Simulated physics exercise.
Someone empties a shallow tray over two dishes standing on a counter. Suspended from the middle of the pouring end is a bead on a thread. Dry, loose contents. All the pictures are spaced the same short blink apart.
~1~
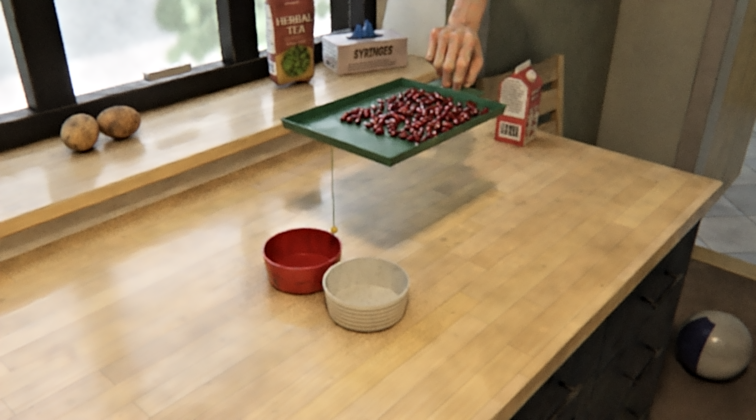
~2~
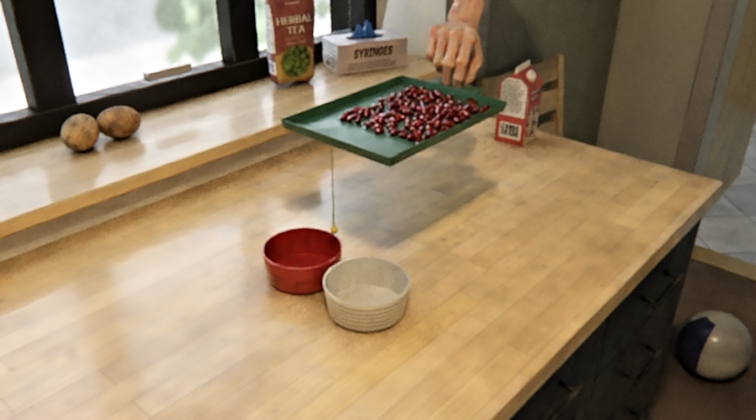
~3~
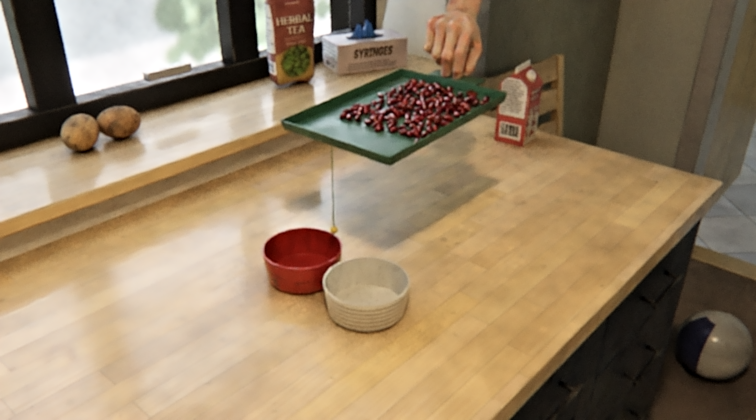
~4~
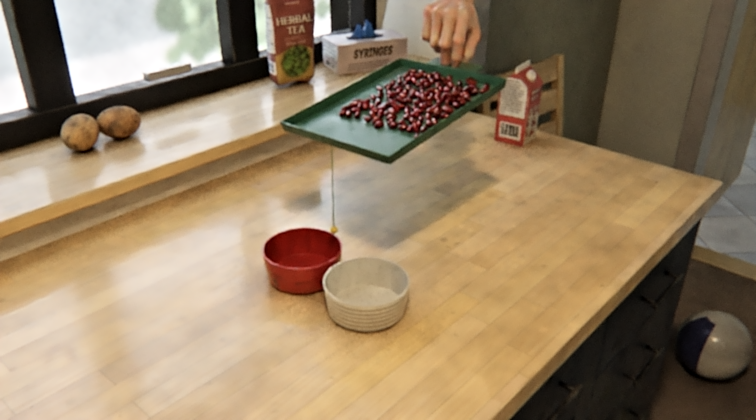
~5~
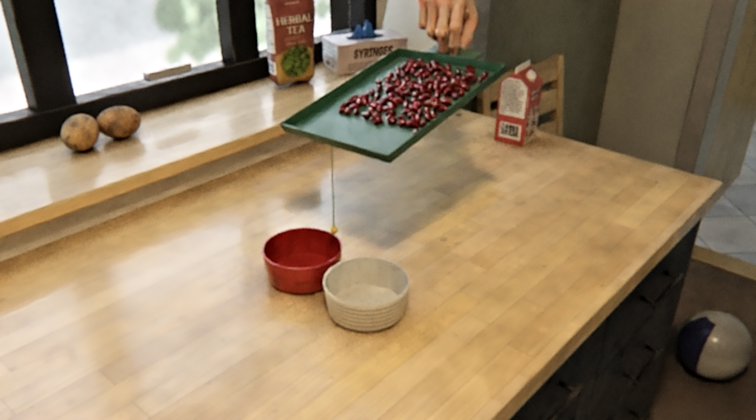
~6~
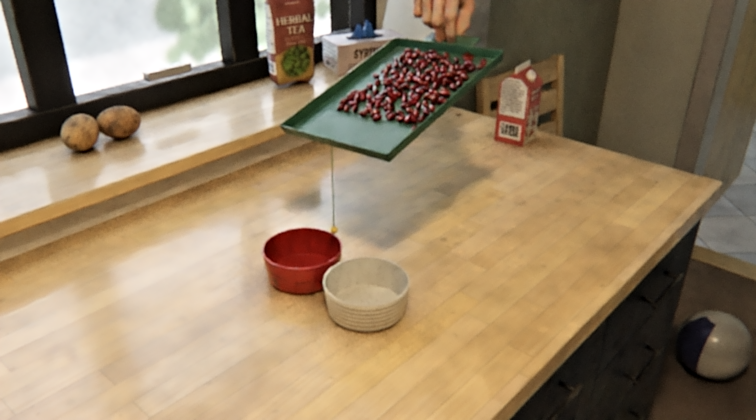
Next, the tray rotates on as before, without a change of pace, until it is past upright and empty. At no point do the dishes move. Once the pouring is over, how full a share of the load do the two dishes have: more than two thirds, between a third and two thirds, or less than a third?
The dishes reach a third but not beyond two thirds of the load.
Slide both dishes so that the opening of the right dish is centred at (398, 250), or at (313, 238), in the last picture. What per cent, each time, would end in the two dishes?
Approximately 0 percent, followed by approximately 60 percent.
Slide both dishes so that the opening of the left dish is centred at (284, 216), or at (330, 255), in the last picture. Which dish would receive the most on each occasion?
The first time round it's the one placed on the left, and the next time it's the one placed on the left.
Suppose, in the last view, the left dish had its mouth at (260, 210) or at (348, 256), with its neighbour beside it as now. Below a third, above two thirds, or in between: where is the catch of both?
Run 1 - in the middle band; run 2 - below one third.
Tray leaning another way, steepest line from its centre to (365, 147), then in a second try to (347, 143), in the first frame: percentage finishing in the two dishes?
Close to 90 percent first and close to 80 percent second.
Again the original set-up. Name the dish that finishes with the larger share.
The winner: The left side.
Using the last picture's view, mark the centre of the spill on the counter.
Somewhere about (247, 253), I'd say.
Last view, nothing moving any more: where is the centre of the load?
(283, 269).
Just after the last frame, tray tipped steeply; the larger part on the tray; about a tenth in the air.
A moment on, tray tipped right over; roughly two thirds on the tray; just a few in the right dish; about a tenth in the left dish; roughly a quarter outside both.
Further on, tray tipped past a quarter turn; about a tenth in the right dish; roughly half in the left dish; roughly half outside both.
When it is over, tray tipped past a quarter turn; about a tenth in the right dish; roughly half in the left dish; roughly half outside both.
